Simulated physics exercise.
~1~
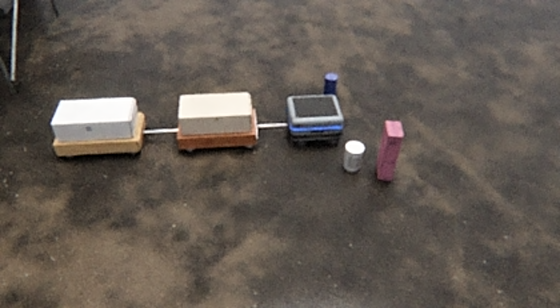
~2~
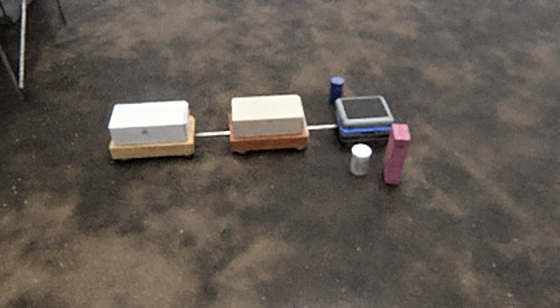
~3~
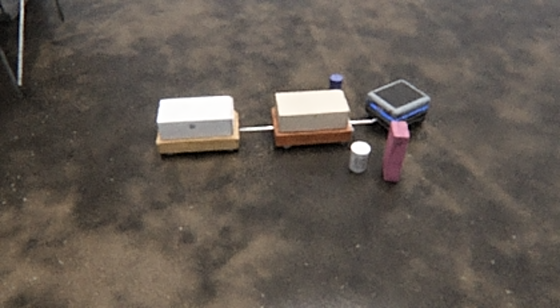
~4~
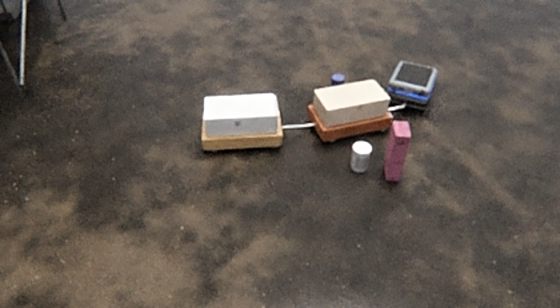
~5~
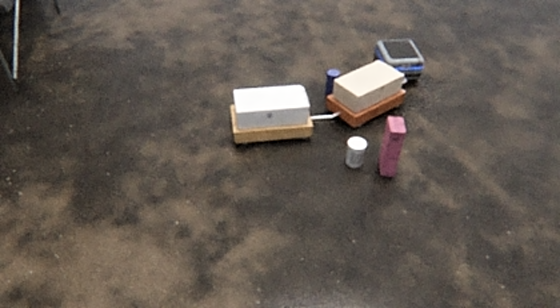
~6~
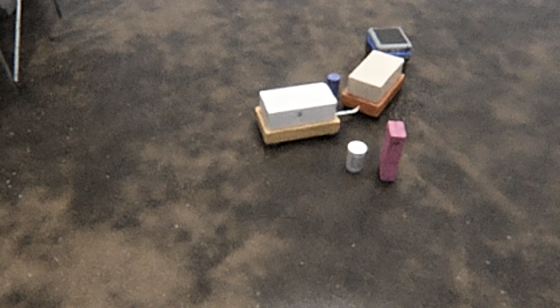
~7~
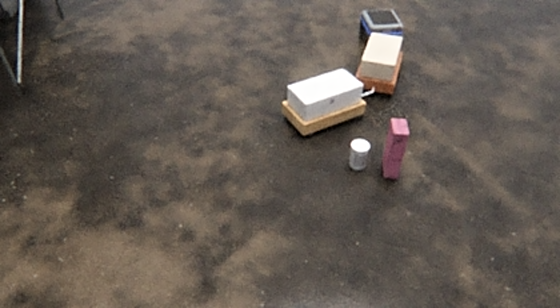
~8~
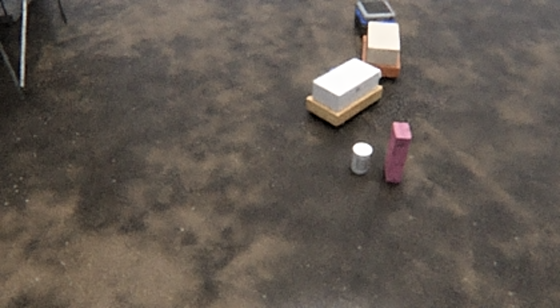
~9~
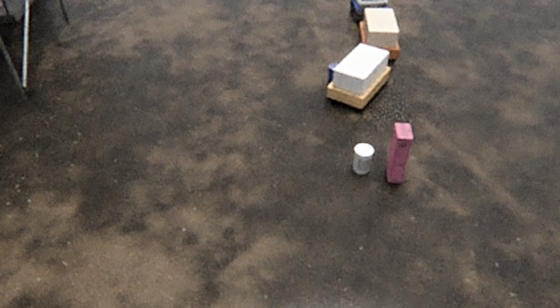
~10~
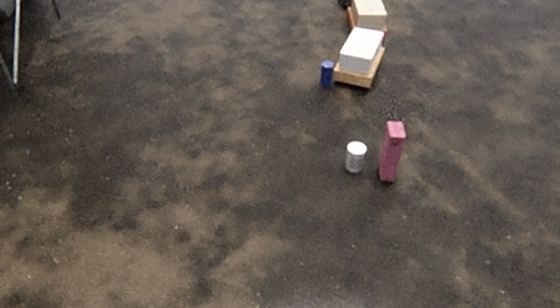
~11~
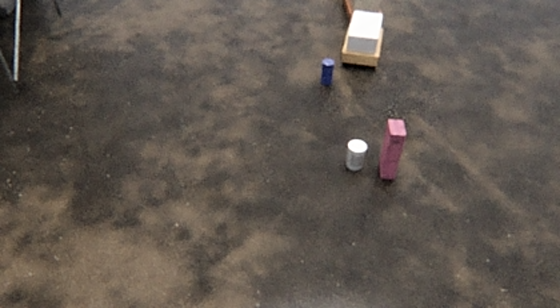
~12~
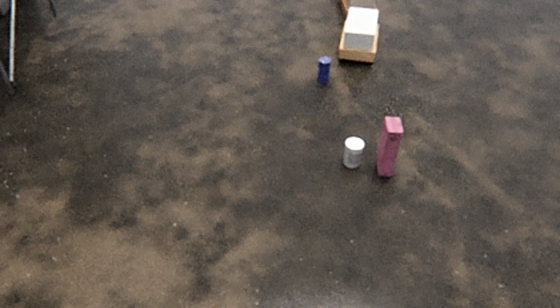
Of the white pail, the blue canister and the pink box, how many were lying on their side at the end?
None of them were; the white pail, the blue canister and the pink box were all still standing upright.
